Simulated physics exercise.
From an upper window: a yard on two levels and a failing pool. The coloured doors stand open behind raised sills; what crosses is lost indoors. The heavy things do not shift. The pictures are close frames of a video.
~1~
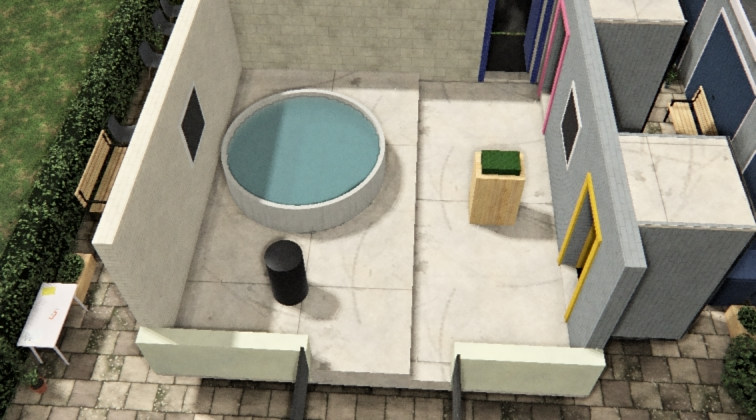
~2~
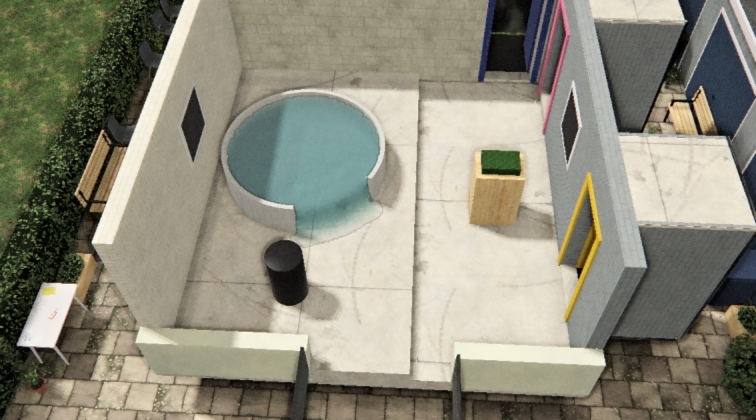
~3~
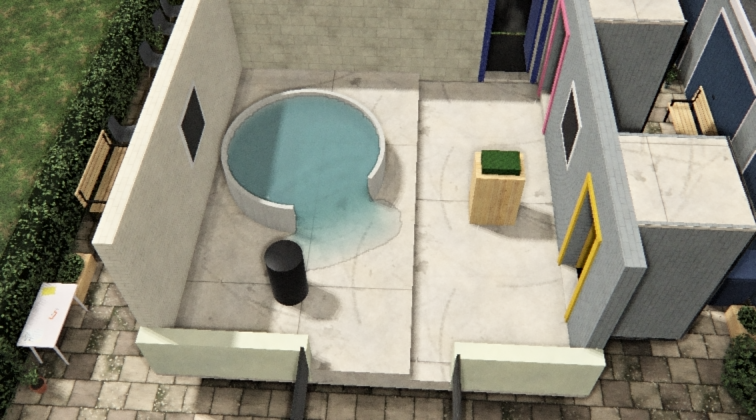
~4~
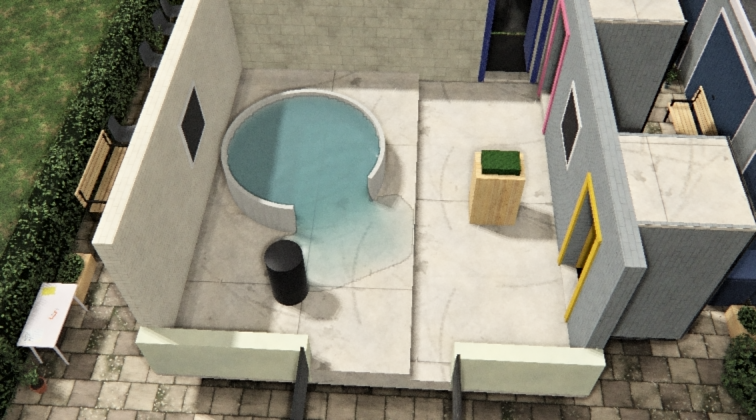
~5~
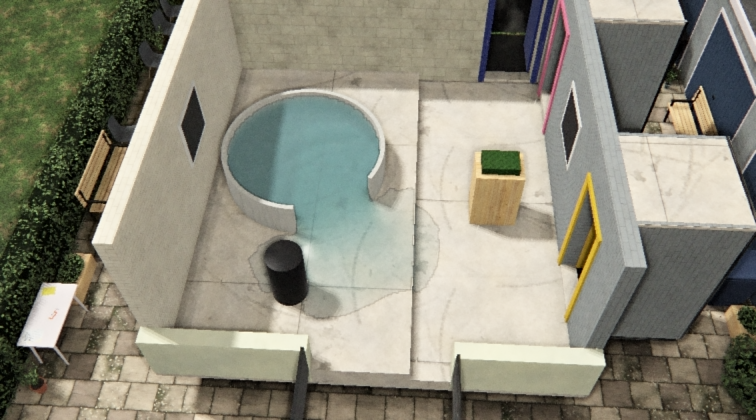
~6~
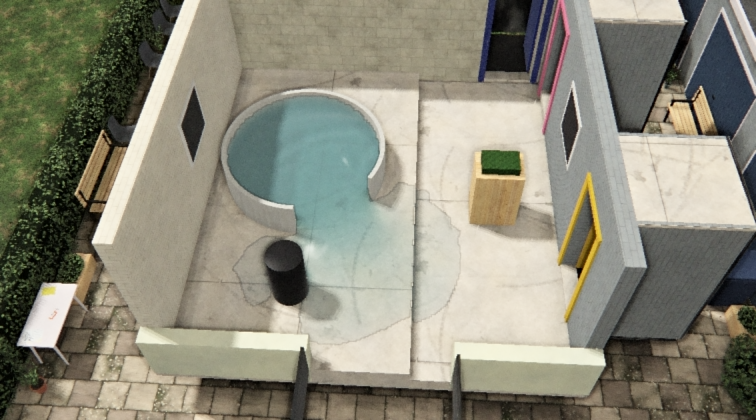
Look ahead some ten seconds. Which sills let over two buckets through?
In the end: The pink door admits no more than that; the blue door admits no more than that; the yellow door lets in a lot.
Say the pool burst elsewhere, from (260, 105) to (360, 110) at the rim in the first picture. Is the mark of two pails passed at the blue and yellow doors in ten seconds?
In short: The blue one is over, the yellow one stays under.
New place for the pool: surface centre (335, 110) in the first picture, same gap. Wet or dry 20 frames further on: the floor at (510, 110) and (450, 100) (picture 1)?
In turn: Dry, not flooded.
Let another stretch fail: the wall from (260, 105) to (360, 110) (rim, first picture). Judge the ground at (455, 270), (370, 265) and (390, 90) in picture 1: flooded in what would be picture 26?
As listed: No water, dry, covered.
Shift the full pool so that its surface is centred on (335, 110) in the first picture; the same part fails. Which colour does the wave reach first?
I say the door marked yellow.
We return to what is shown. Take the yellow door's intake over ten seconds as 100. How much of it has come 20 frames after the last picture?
I make it 45 per cent.
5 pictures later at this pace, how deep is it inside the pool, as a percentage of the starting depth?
Some 74 per cent.
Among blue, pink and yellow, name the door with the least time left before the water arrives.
That is the yellow one.
A moment on, water covers 35 % of the floor; the pink door not reached, the blue door not reached, the yellow door not reached.
Next, water covers 40 % of the floor; the pink door not reached, the blue door not reached, the yellow door wet at the sill, nothing in.
Then, water covers 45 % of the floor; the pink door not reached, the blue door not reached, the yellow door over two buckets in.
Later, water covers 65 % of the floor; the pink door wet at the sill, nothing in, the blue door wet at the sill, nothing in, the yellow door far over two buckets in.
In the end, water covers 80 % of the floor; the pink door wet at the sill, nothing in, the blue door under two buckets in, the yellow door far over two buckets in.
